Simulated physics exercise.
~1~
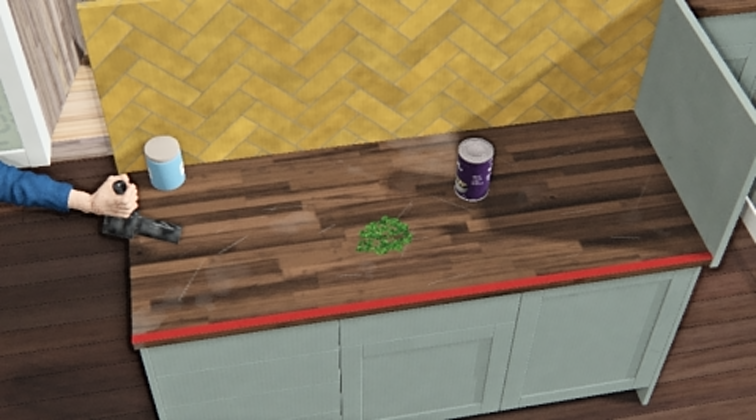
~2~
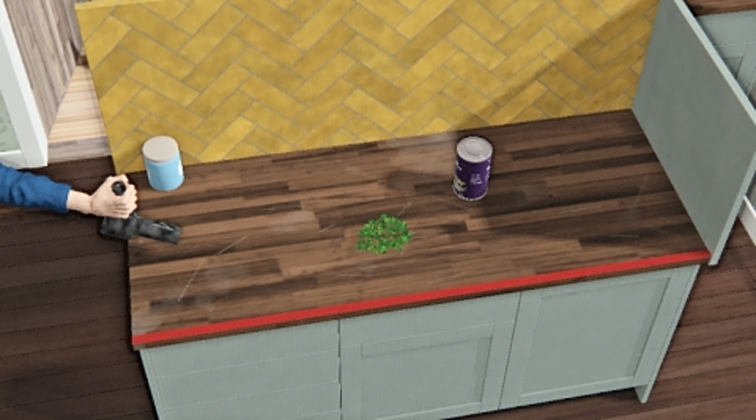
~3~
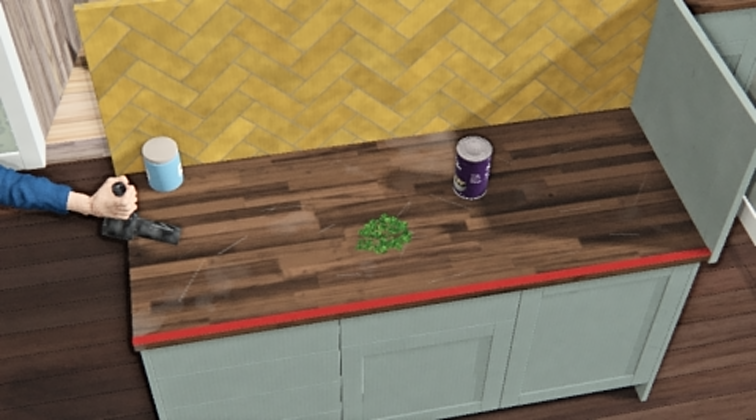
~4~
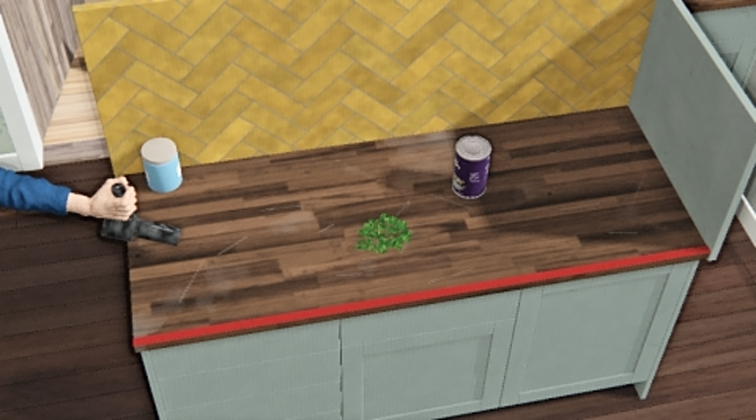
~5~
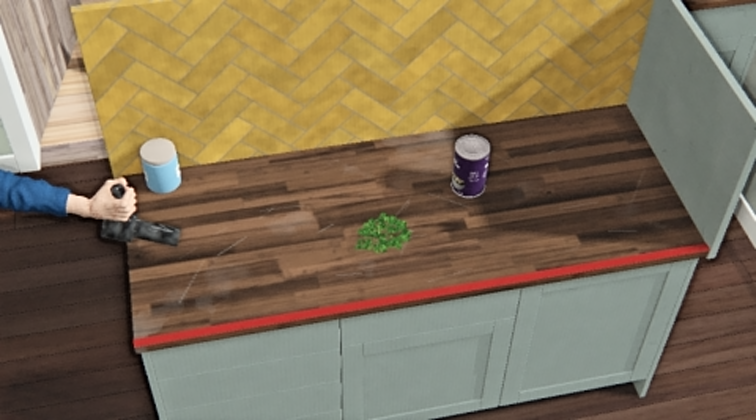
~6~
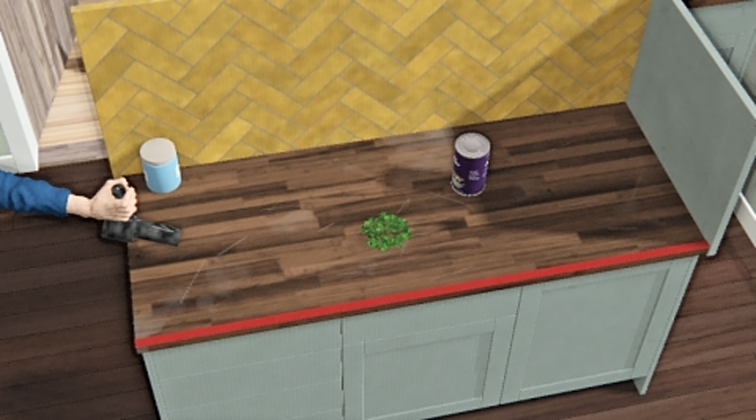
A hand holding a dark hair dryer at the left of a wooden counter, green flakes staying still, then shifting very slightly.
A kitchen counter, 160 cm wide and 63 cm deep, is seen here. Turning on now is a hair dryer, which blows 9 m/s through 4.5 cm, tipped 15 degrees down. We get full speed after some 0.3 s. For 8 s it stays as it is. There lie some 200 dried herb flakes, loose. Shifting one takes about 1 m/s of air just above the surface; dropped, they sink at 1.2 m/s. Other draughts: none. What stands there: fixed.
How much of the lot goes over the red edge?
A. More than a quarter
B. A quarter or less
A quarter or less (B).
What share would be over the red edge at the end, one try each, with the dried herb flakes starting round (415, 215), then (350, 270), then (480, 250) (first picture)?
First try near 0 %, second near 80 %, third near 50 %.
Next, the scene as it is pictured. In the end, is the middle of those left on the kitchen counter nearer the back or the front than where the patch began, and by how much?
The middle sits nearer the rear edge now, some 5 cm away from where it began.
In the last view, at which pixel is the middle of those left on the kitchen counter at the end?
Their middle sits at about (655, 178) in the last picture.
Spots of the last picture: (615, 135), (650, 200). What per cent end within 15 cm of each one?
I would say around 30 % and 60 % respectively.
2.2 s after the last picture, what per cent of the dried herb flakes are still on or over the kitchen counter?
I'd estimate about 100 per cent.
Then, 1.2 s after the last picture, 81 % are on the move or not yet settled, 0 % are over the red edge; the middle of those still in play is near (641, 183).
Then, 2.2 s after the last picture, 76 % are on the move or not yet settled, 0 % are over the red edge; the middle of those still in play is near (654, 181).
Then, 4.1 s after the last picture, 69 % are on the move or not yet settled, 0 % are over the red edge; the middle of those still in play is near (654, 181).
Then, 7.7 s after the last picture, at the end, 0 % are over the red edge; the middle of those still in play is near (655, 178).
